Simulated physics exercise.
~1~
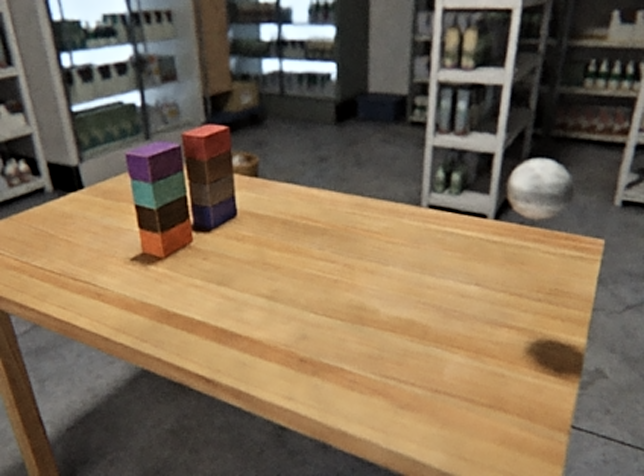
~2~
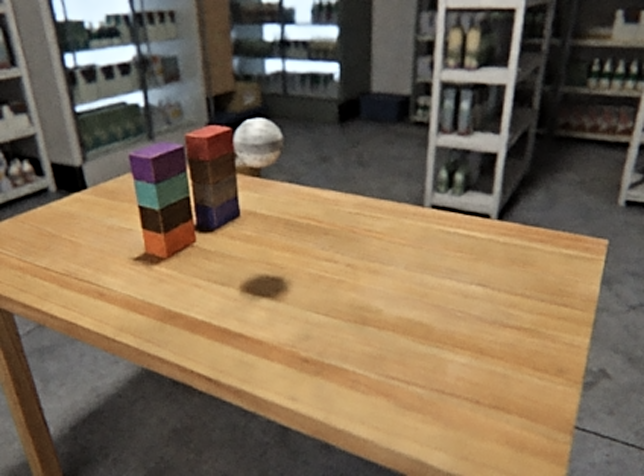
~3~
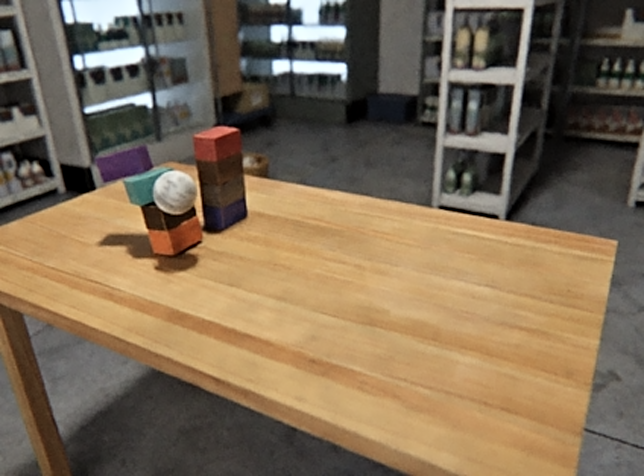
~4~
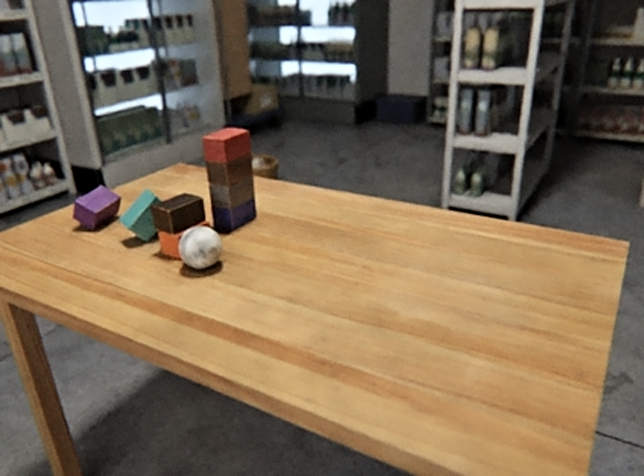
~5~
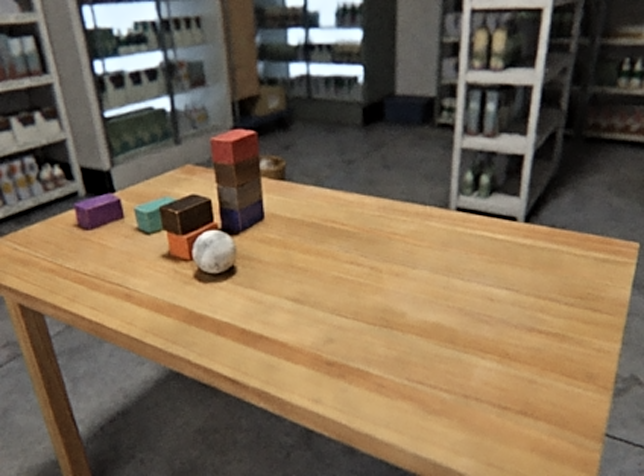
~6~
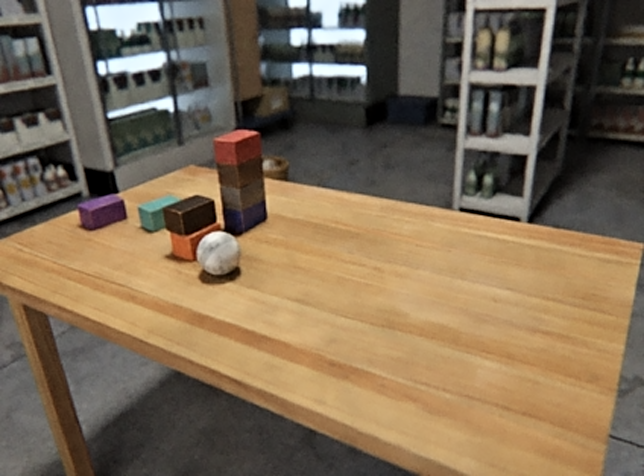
In a store aisle lined with shelves, a white ball flies left over a wooden table and hits the nearer of two block stacks, knocking off its purple and turquoise blocks; the black block ends resting on the orange one beside the ball, while the red-topped stack stays standing.
